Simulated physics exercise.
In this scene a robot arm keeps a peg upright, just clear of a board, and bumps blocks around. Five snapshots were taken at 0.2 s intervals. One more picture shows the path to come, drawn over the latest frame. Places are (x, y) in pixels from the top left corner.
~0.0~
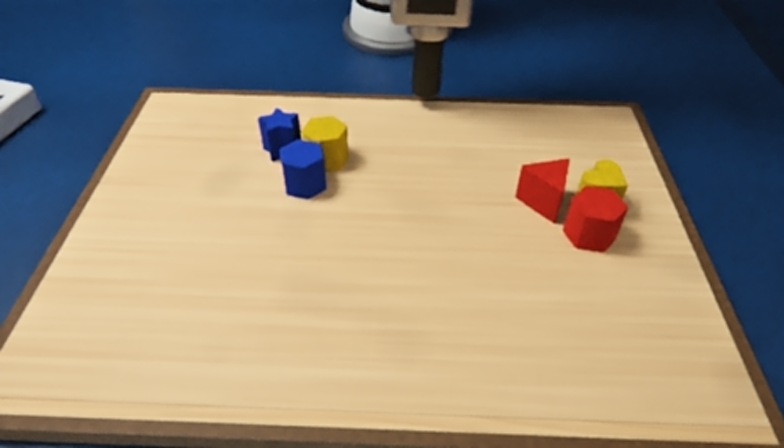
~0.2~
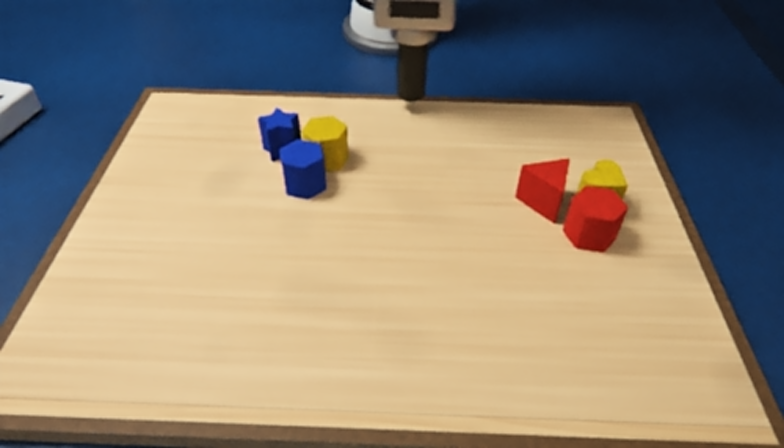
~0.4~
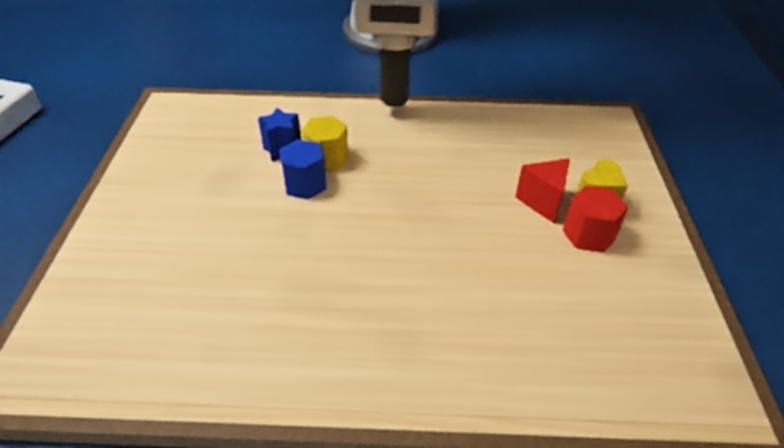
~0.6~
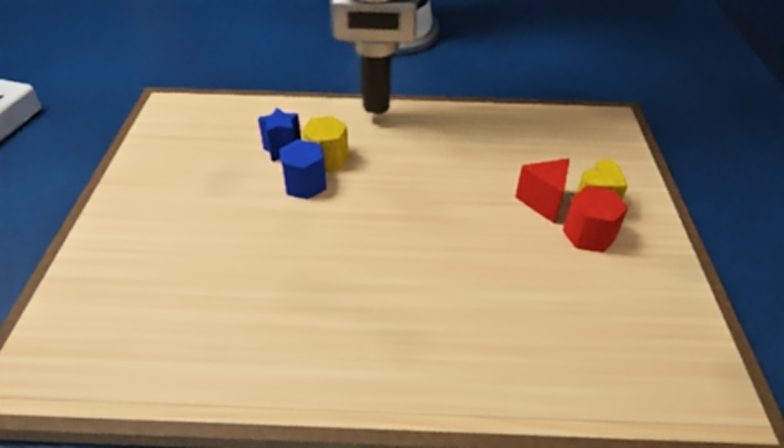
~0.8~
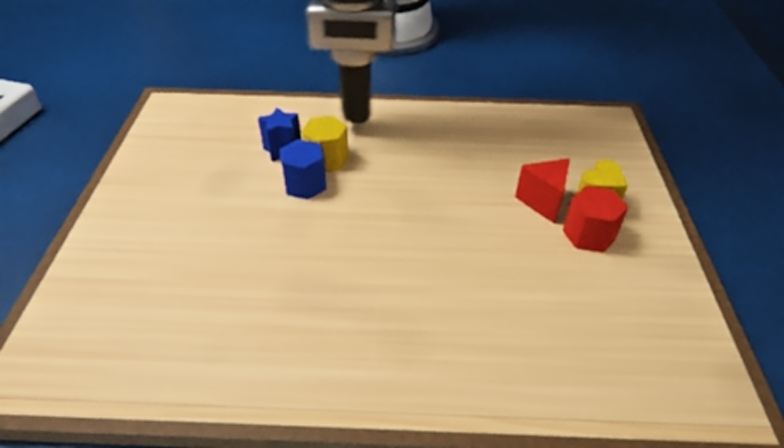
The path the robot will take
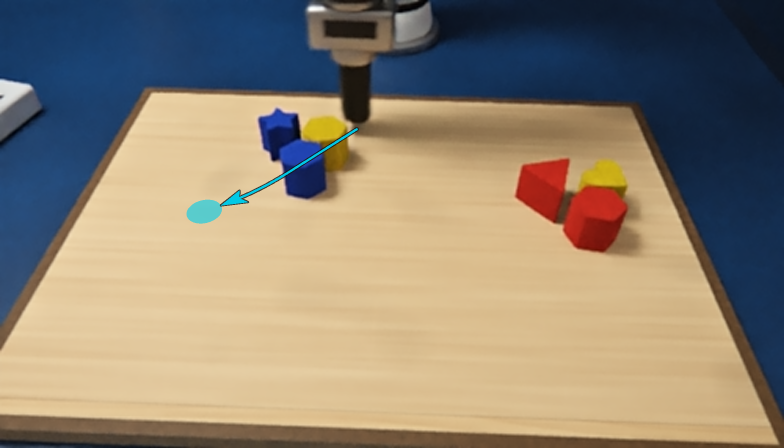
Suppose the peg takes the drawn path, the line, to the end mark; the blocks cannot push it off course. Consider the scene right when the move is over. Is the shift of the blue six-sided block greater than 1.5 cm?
Final answer: Yes.
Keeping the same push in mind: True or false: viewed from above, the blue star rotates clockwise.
That is true.
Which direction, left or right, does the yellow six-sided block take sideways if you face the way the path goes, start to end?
Toward the left.
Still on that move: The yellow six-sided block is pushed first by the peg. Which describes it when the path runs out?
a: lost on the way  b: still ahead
The correct letter is a.
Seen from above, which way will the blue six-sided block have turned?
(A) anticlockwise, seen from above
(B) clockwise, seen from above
The correct letter is B.
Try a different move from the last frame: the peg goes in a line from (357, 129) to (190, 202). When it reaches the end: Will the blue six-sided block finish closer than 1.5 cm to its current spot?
I expect not.
Path on the board, from (357, 129) through (314, 156) and (266, 186) to (204, 211).
The first path, step by step. One third of the way, peg (313, 143); blue six-sided block (290, 175), turned 20° clockwise; yellow six-sided block (309, 147), turned 40° anticlockwise.
Two thirds of the way, peg (263, 173); blue star (272, 122), turned 45° clockwise; blue six-sided block (291, 192), turned 55° clockwise; yellow six-sided block (299, 163), turned 100° anticlockwise.
At the end, peg (201, 198); blue star (272, 122), turned 45° clockwise; blue six-sided block (291, 192), turned 55° clockwise; yellow six-sided block (299, 163), turned 100° anticlockwise.
